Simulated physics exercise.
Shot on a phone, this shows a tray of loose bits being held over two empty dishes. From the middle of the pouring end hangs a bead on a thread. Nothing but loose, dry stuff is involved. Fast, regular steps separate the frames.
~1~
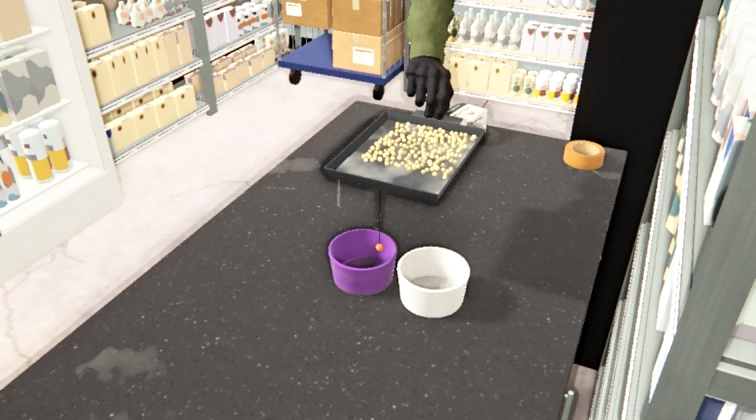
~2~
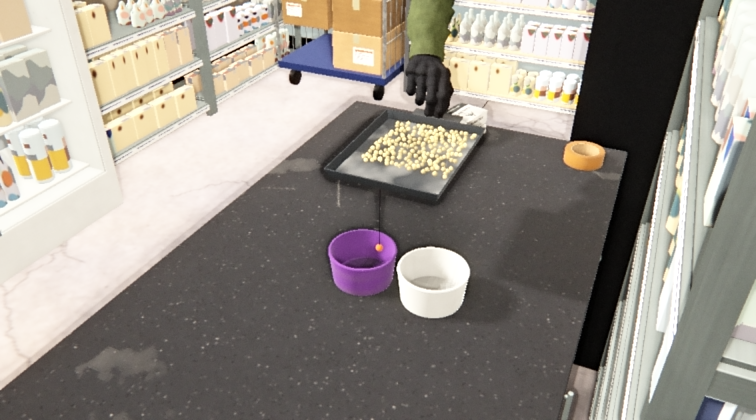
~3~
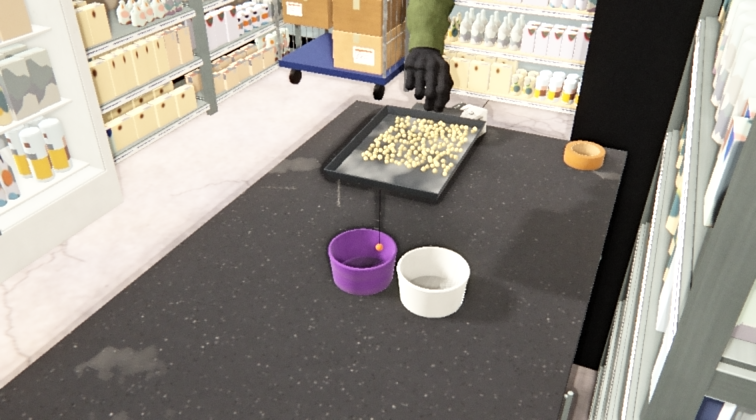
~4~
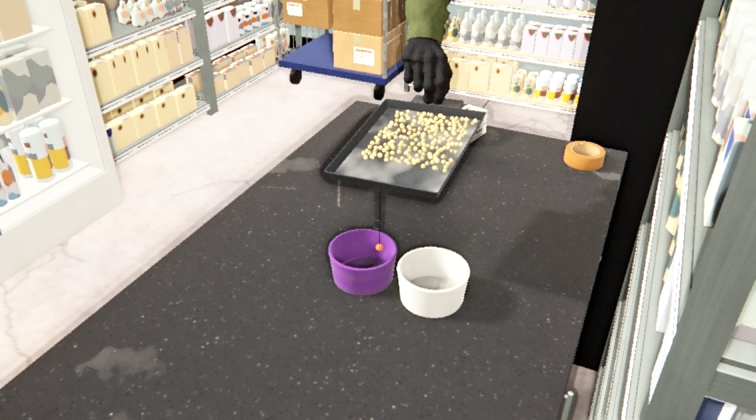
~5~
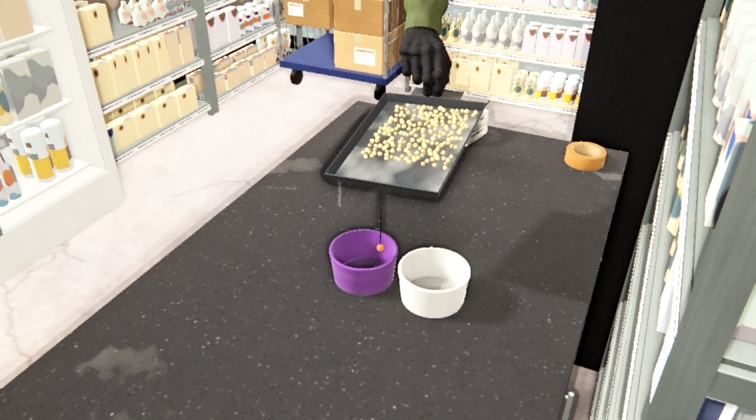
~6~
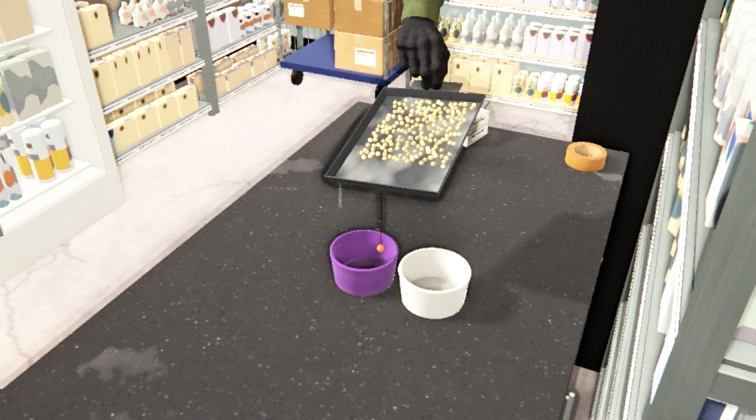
At the start, a black tray of small pale beans rests near level beyond a purple dish and a white dish on a dark counter, a black-gloved hand at its far end. The far end then rises gradually and the tray tilts toward the dishes, its near left corner lowest, while both dishes stay still.
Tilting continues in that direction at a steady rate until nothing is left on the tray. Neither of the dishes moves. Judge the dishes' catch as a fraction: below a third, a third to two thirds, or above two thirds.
Reaches a third but not past two thirds.
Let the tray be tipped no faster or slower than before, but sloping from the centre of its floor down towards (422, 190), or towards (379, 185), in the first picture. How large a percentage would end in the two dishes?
100 and 30 per cent, in that order.
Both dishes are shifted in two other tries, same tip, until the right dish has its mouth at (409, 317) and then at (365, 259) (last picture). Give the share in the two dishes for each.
Approximately 0 percent, followed by approximately 60 percent.
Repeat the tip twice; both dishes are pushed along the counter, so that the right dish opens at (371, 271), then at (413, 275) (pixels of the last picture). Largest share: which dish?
In order: The left-hand one. Then: The left-hand one.
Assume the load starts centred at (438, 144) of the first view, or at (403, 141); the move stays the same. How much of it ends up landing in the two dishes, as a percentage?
It would be 40 in a hundred, and then 40 in a hundred.
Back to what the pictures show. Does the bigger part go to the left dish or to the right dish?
Fuller at the end: The leftward dish.
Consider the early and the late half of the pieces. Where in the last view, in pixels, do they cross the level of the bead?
The early half goes through (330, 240), the late half through (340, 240).
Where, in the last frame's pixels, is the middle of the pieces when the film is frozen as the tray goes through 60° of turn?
Roughly at (341, 188).
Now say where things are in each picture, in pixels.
The first frame shows corners of the pouring end (329, 167) and (436, 192), level; middle of the load (423, 147), soya beans; left dish (348, 279); right dish (420, 300); bead on its thread (380, 247).
The second frame shows corners of the pouring end (329, 168) and (436, 192), level; middle of the load (423, 146).
The third frame shows corners of the pouring end (329, 168) and (436, 191), tipped barely, lowest at the left corner; middle of the load (423, 142).
The fourth frame shows corners of the pouring end (329, 170) and (436, 190), tipped a little, lowest at the left corner; middle of the load (423, 137).
The fifth frame shows corners of the pouring end (329, 172) and (436, 189), tipped a little, lowest at the left corner; middle of the load (423, 133).
The sixth frame shows corners of the pouring end (330, 174) and (436, 189), tipped clearly, lowest at the left corner; middle of the load (421, 129); left dish (349, 280); right dish (422, 301).
Just after the last frame, tray tipped steeply; roughly two thirds on the tray; about a tenth in the left dish; roughly a quarter outside both; roughly a quarter in the air.
A moment on, tray tipped right over; just a few on the tray; roughly a third in the left dish; roughly half outside both; about a tenth in the air.
Further on, tray tipped past a quarter turn; roughly half in the left dish; roughly half outside both.
When it is over, tray tipped past a quarter turn; not one in the right dish; roughly half in the left dish; roughly half outside both.
